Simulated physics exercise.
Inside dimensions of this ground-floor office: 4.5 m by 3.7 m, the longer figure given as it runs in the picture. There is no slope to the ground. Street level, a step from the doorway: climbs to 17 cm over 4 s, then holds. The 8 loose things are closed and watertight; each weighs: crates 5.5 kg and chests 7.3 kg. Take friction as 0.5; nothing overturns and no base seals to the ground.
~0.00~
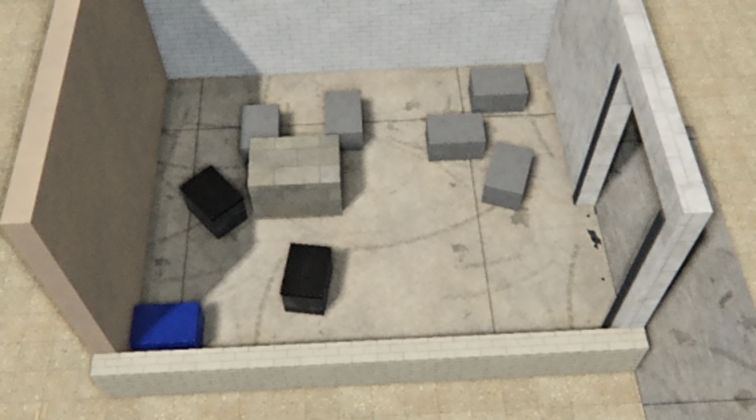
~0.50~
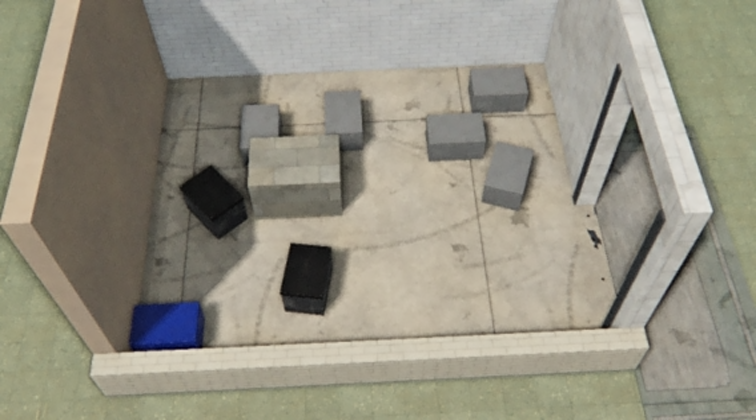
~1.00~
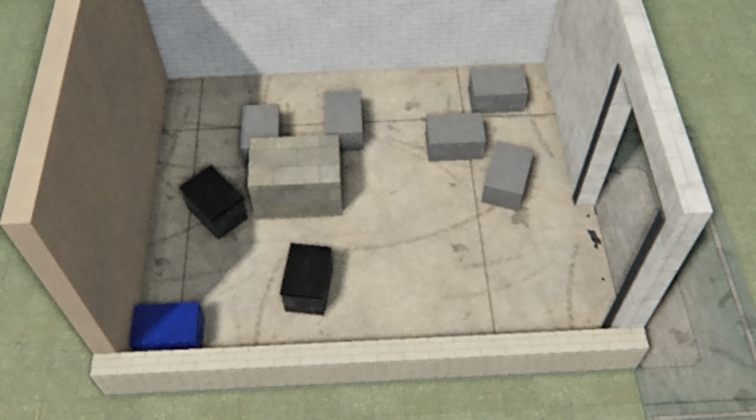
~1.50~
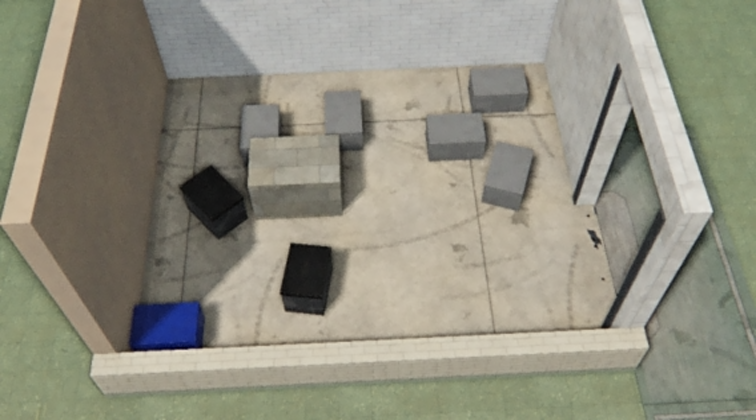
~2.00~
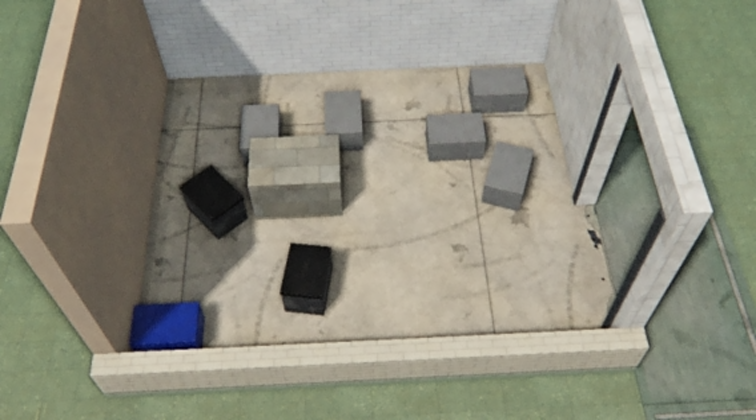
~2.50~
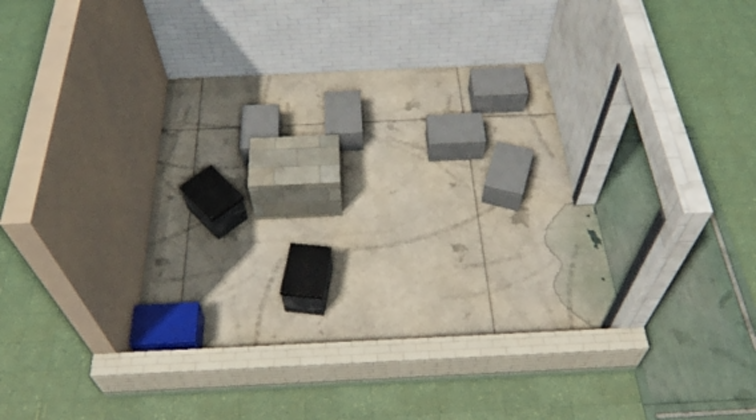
Water spreads over the ground outside, then enters through the doorway on the right.
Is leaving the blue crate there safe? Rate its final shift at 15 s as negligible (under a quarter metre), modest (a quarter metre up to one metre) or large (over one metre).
Modest.
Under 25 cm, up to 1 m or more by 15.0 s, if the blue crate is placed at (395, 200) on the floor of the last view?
Outcome - it ends up well away.
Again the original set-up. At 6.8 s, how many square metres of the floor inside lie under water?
Roughly 12.0 m2.
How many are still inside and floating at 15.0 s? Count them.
Count: 8.
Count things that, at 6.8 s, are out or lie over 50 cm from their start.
By my tally, 1.
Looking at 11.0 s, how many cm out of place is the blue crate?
About 50 cm.
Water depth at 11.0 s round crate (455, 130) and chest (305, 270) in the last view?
I'd estimate 3 cm for the first and 12 cm for the second.
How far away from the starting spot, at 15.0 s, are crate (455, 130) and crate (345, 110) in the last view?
Shifts: 60 cm / 200 cm.
After 3.5 s the blue crate is near (164, 323), 0.0 m from its start, aground; 0 afloat.
After 6.8 s the blue crate is near (158, 319), 0.1 m from its start, afloat; 2 afloat.
After 11.0 s the blue crate is near (212, 316), 0.5 m from its start, afloat; 7 afloat.
After 15.0 s the blue crate is near (232, 320), 0.6 m from its start, afloat; 8 afloat.
